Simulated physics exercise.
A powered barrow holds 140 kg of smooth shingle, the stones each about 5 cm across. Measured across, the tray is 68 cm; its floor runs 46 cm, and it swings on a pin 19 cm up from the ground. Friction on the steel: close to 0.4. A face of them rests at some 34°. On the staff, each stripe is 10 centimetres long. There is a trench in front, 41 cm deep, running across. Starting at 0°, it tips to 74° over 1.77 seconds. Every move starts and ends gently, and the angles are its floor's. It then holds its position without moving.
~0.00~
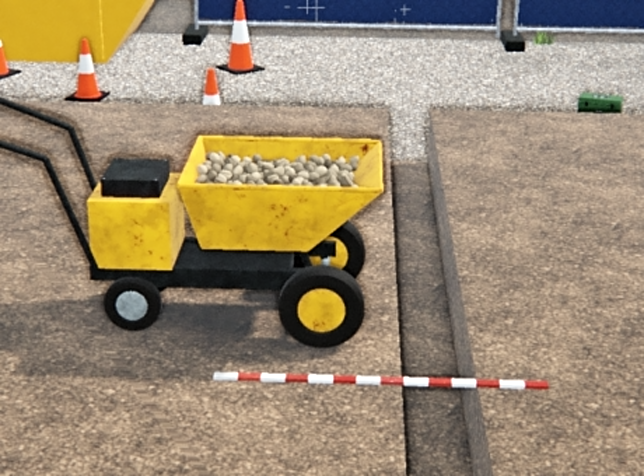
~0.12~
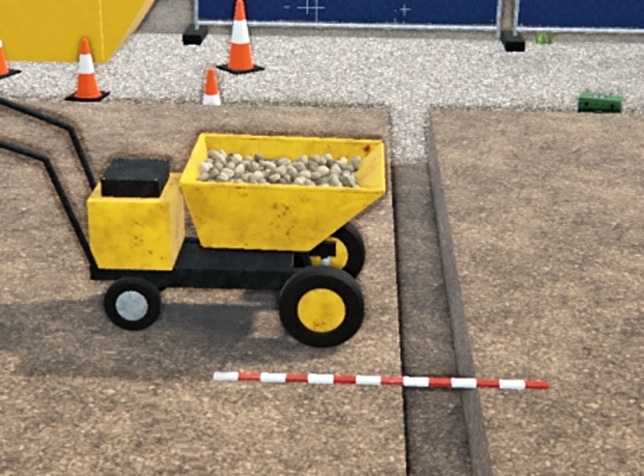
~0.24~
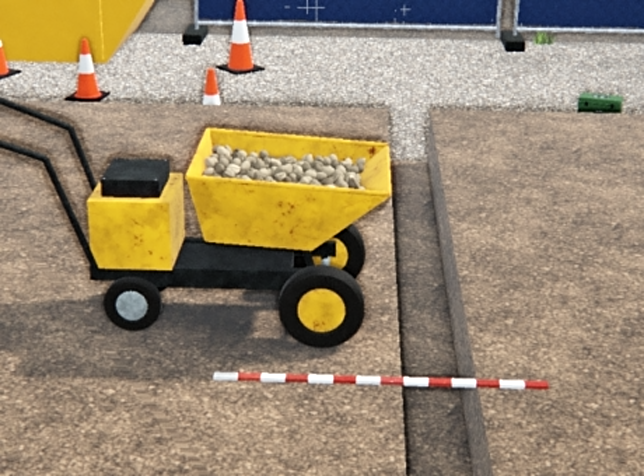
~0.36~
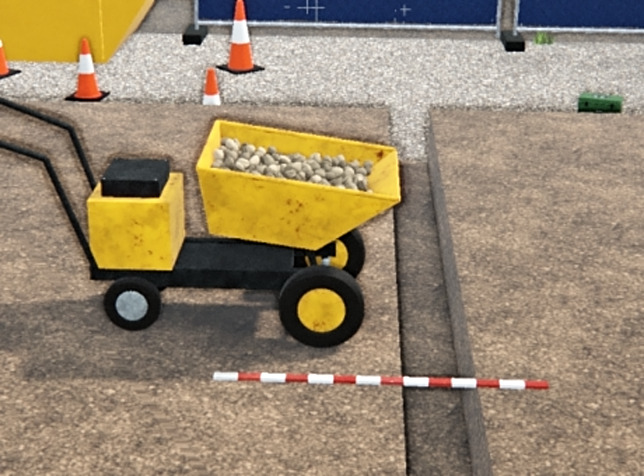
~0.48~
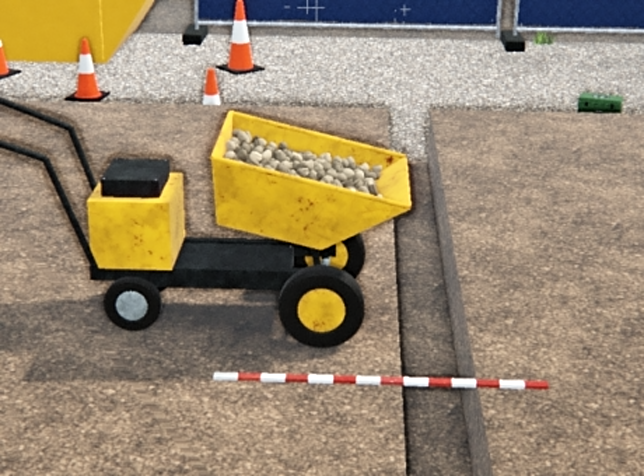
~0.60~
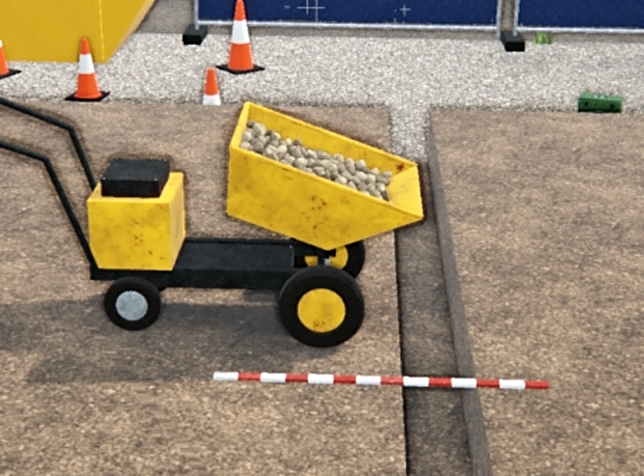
A yellow powered barrow loaded with smooth stones stood still beside a narrow trench while its tray slowly tilted forward, the back rising and the front lip dipping out to the right over the trench.
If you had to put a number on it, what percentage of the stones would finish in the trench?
I'd put it at about 25 percent.
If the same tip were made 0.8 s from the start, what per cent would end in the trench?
I'd put it at some 15 in a hundred.
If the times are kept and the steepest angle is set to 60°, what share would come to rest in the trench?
Then roughly 25 percent.
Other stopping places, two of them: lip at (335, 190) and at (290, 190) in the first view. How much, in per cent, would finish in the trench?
First some 80, then 90 per cent.
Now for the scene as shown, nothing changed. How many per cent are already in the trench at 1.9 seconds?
Around 10 per cent of it.
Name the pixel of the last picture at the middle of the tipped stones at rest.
Roughly at pixel (514, 316).
After 1.3 s the floor is at 63°; 96 % in the tray, 1 % in the trench, 3 % past the trench; the foremost stones are at (494, 307).
After 1.9 s the floor is at 74°; 25 % in the tray, 8 % in the trench, 67 % past the trench; the foremost stones are past the picture's edge.
After 2.2 s the floor is at 74°; 7 % in the tray, 15 % in the trench, 78 % past the trench; the foremost stones are past the picture's edge.
After 4.2 s the floor is at 74°; 0 % in the tray, 25 % in the trench, 75 % past the trench; the foremost stones are past the picture's edge.
